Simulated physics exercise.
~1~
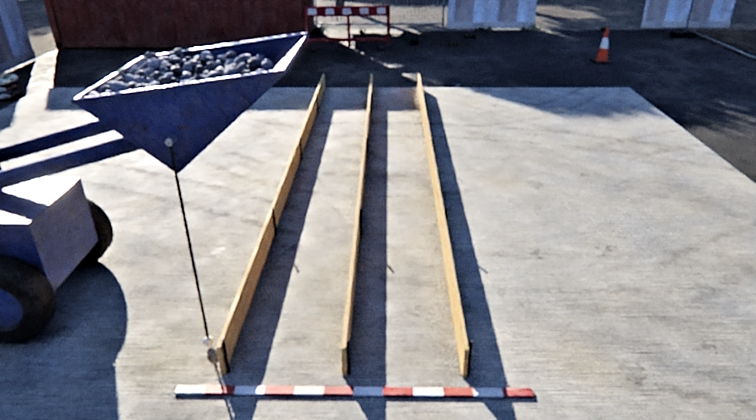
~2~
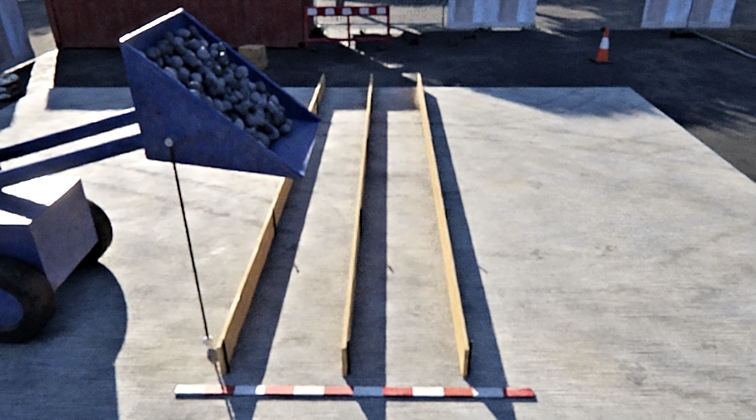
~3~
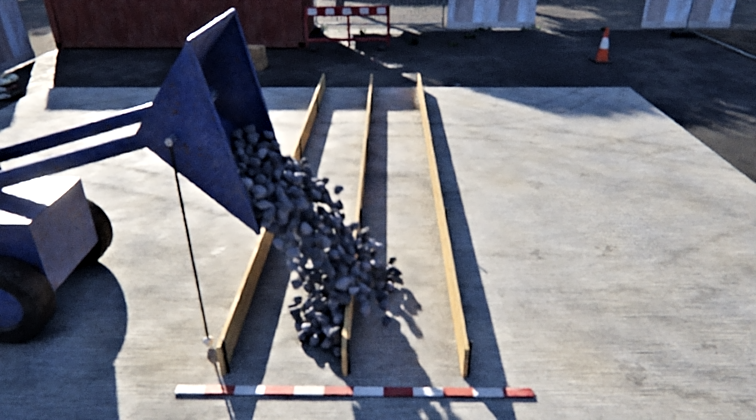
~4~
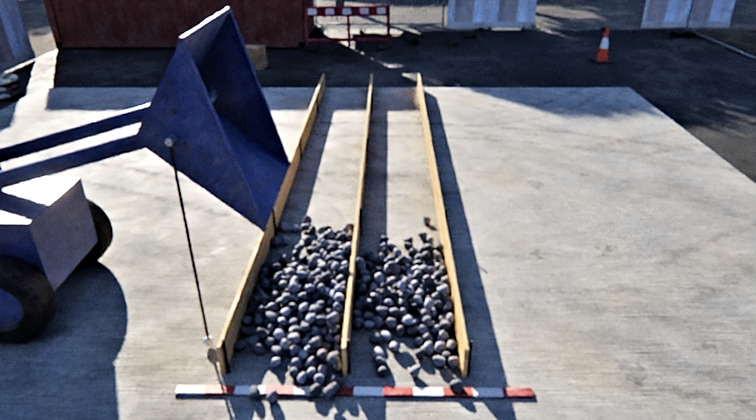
A blue loader stands at the left of a sunlit concrete yard, seen from above, its raised bucket heaped with dark grey stones. Three long wooden planks run away across the slab, marking off two bays, with a red and white staff lying across their near ends and an orange cone far behind. The bucket tips forward to the right, and the stones slide towards its lip. They pour out in a thick stream over the planks. At the end the bucket hangs steeply tilted and the stones lie spread in both bays, more in the left one, with a few by the staff.
